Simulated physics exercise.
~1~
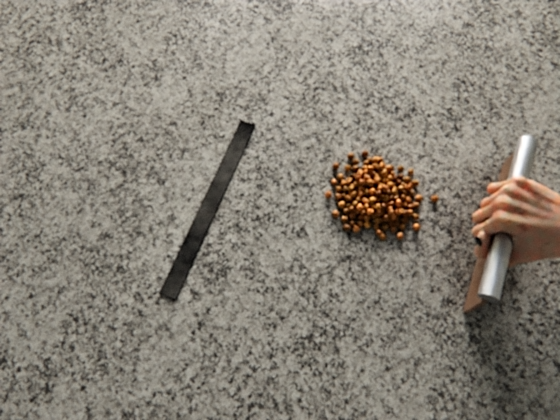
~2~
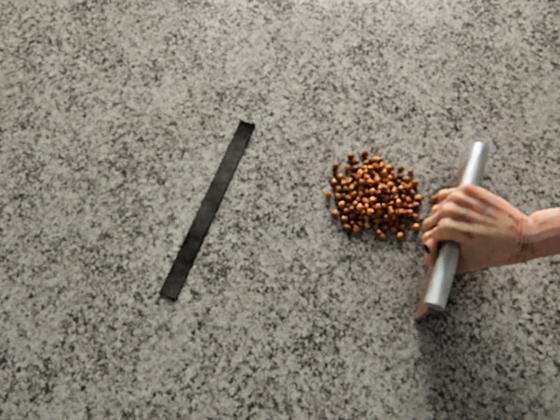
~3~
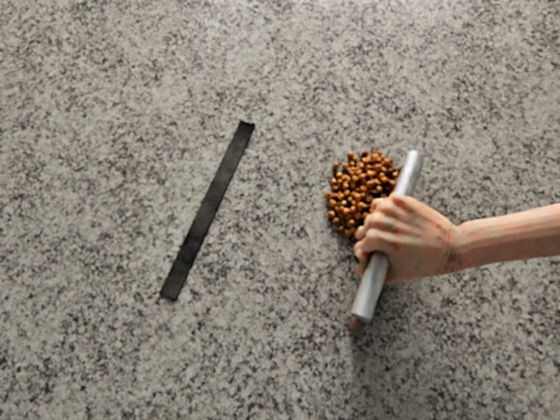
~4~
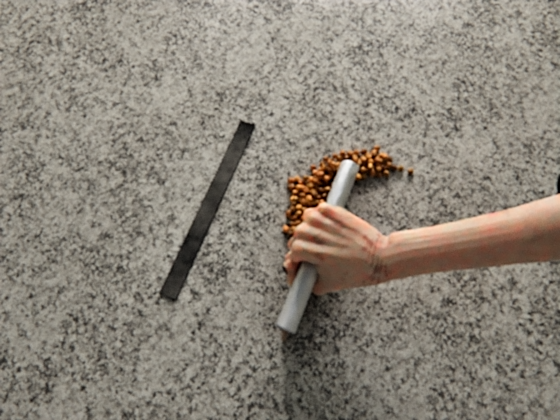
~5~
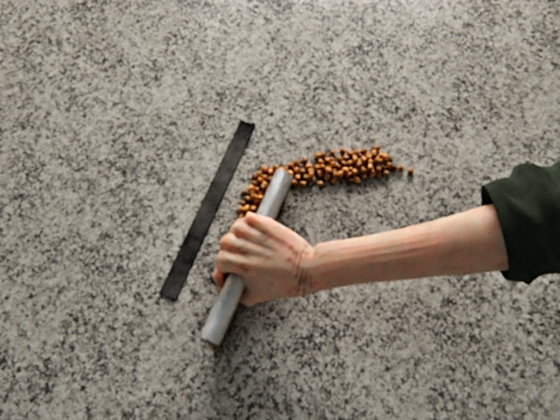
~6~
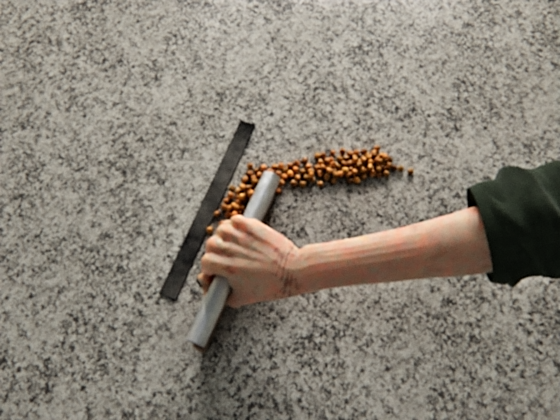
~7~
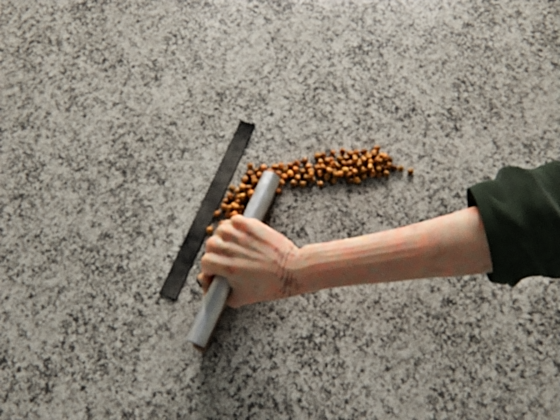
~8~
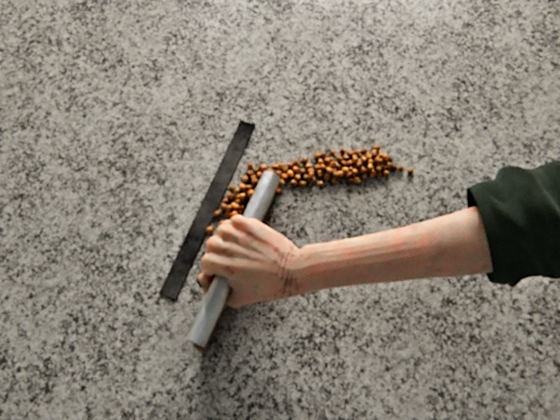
A hand holding a metal scraper pushed it leftward through a pile of small brown roasted chickpeas on a speckled surface, leaving many trailing behind in a band, then stopped just short of a slanted black strip and stayed still.
